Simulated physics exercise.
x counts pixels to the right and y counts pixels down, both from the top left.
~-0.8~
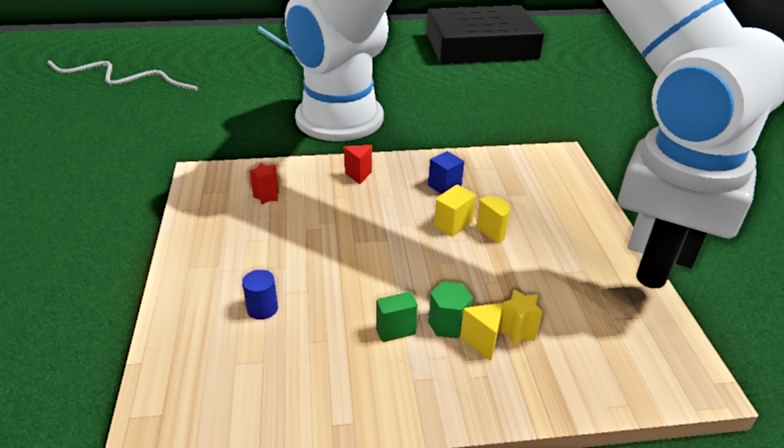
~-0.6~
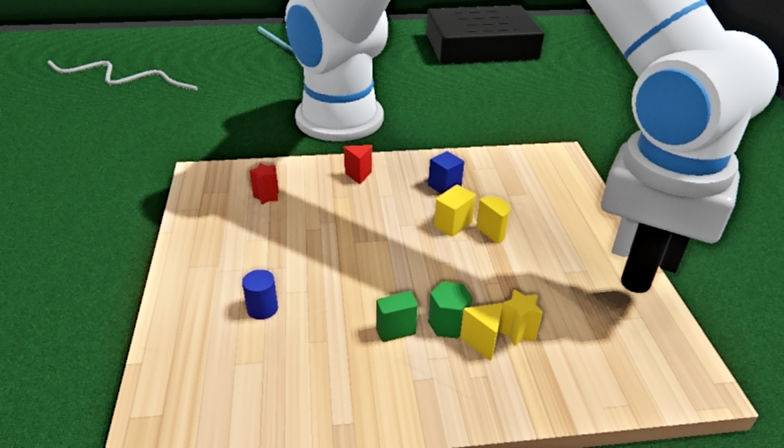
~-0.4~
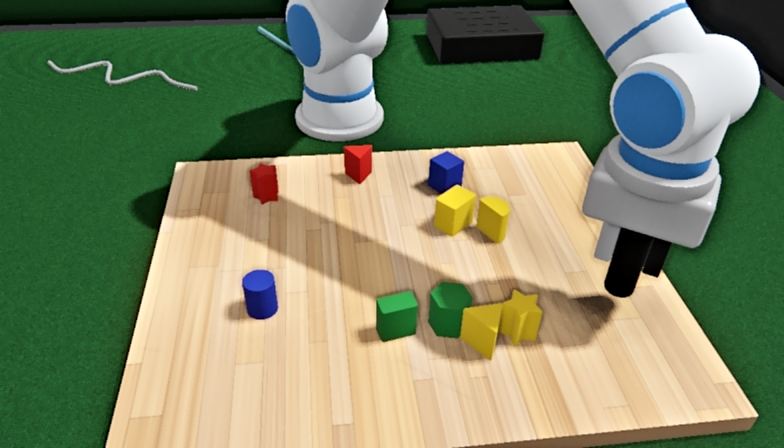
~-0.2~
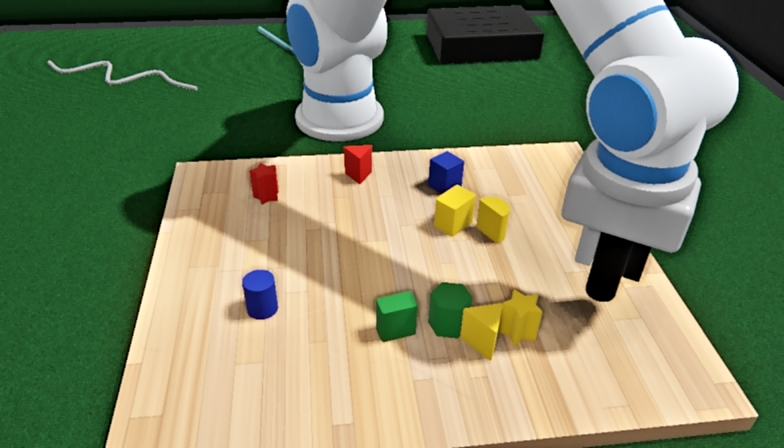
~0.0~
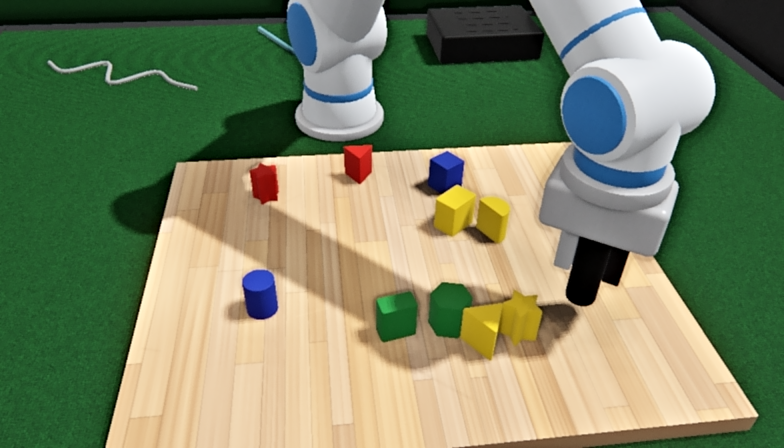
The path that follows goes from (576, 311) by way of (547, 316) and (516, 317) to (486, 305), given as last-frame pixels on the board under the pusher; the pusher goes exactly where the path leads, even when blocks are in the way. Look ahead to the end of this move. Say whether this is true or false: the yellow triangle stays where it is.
That claim is false.
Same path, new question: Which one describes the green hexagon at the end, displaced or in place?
The block in question stays where it was by the end.
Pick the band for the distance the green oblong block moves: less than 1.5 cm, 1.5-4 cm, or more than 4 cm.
Shift of under 1.5 cm.
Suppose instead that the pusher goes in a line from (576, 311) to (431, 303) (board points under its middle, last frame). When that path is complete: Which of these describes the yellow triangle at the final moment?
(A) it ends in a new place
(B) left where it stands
I choose B.
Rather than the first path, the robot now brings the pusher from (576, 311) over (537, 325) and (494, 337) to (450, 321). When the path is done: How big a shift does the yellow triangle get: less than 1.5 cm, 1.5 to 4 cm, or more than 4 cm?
Band: Over 4 cm.
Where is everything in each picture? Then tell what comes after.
The first picture shows pusher's lower end at (650, 280); green oblong block at (397, 302); green hexagon at (452, 295); yellow triangle at (487, 314); yellow star at (524, 303).
The second picture shows pusher at (635, 285); blocks still.
The third picture shows pusher at (618, 289); blocks still.
The fourth picture shows pusher at (600, 293); blocks still.
The fifth picture shows pusher at (580, 297); green oblong block at (397, 302); green hexagon at (452, 295); yellow triangle at (487, 314); yellow star at (524, 303).
The first path, step by step. Halfway along, pusher at (533, 304); yellow triangle at (481, 317), turned 15° anticlockwise; yellow star at (513, 305).
At the end, pusher at (488, 292); green oblong block still; green hexagon still; yellow triangle at (478, 317), turned 30° anticlockwise; yellow star at (507, 307).
